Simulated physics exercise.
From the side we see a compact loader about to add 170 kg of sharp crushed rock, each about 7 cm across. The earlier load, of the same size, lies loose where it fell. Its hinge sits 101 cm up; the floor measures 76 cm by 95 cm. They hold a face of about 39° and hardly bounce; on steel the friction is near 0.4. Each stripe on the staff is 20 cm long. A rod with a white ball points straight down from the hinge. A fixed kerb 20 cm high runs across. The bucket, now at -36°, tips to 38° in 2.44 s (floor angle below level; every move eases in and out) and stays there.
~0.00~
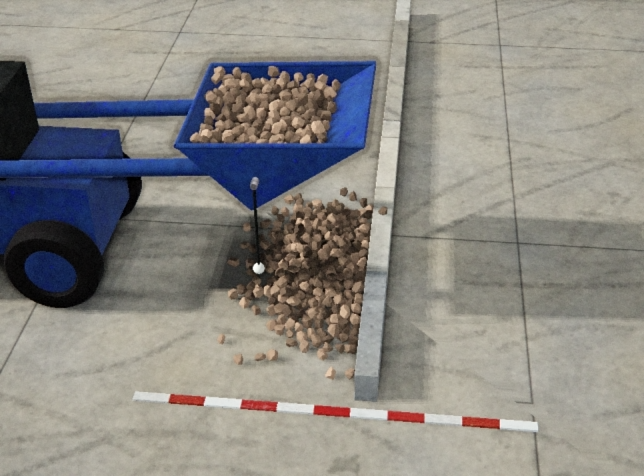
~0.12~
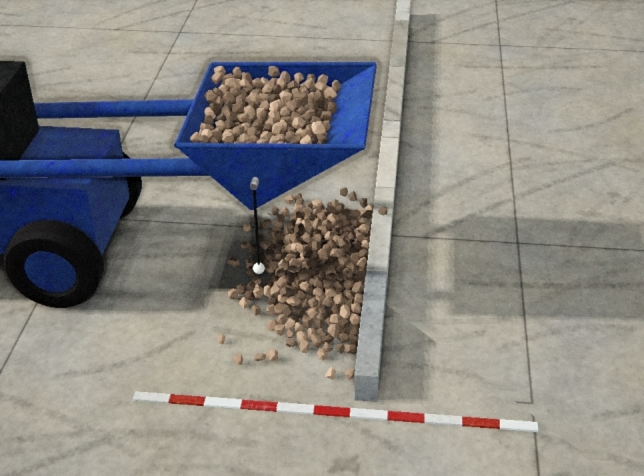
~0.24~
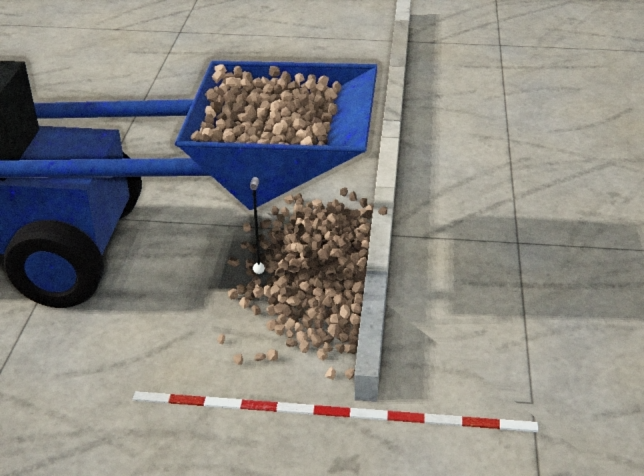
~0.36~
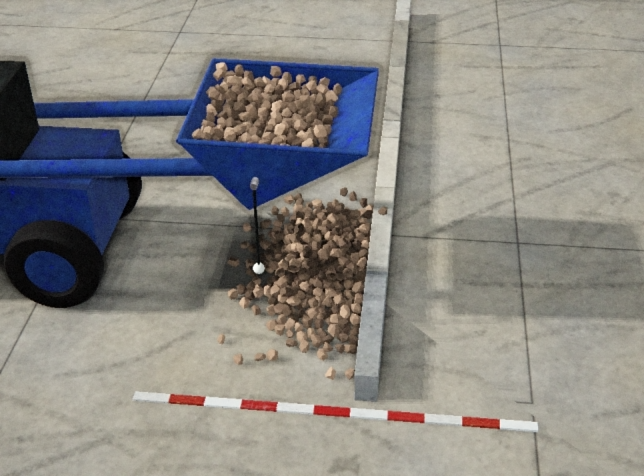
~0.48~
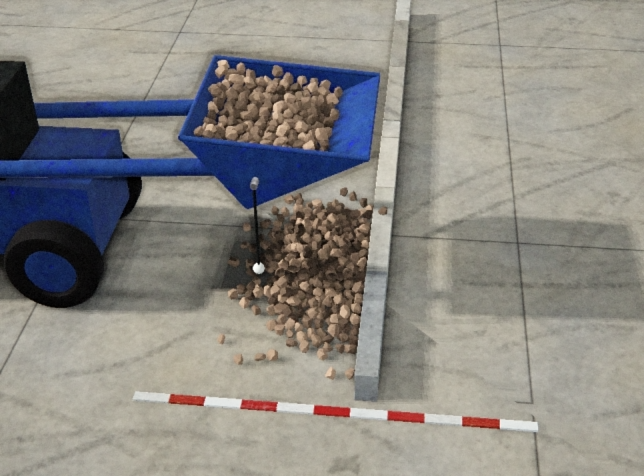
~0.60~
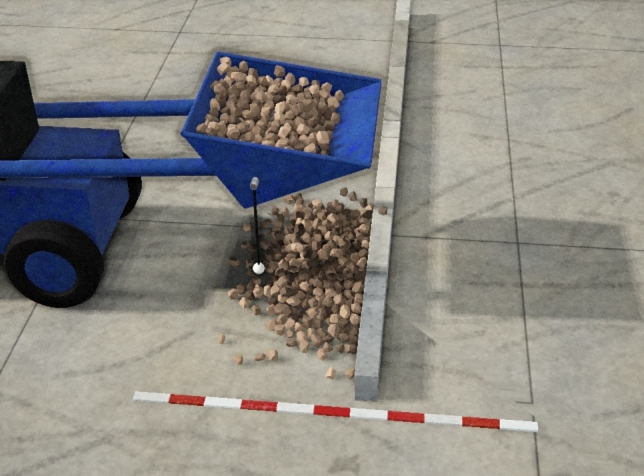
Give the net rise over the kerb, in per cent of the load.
Some 47 per cent is added.
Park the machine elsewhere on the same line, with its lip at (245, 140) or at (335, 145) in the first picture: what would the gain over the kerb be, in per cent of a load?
About 0 and 15 per cent.
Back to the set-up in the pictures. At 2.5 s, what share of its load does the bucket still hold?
It holds some 25 per cent.
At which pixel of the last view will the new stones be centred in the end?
Around (382, 266).
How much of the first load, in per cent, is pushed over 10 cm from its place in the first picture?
Roughly 0 per cent of them.
After 1.8 s the floor is at 26°; in per cent of one load, 100 in the bucket, 100 on this side of the kerb; the foremost stones are at (368, 243).
After 2.5 s the floor is at 38°; in per cent of one load, 24 in the bucket, 156 on this side of the kerb, 20 over the kerb; the foremost stones are at (449, 260).
After 2.9 s the floor is at 38°; in per cent of one load, 1 in the bucket, 160 on this side of the kerb, 39 over the kerb; the foremost stones are at (503, 282).
After 5.3 s the floor is at 38°; in per cent of one load, 0 in the bucket, 153 on this side of the kerb, 47 over the kerb; the foremost stones are at (536, 284). Net gain over the kerb, 47.
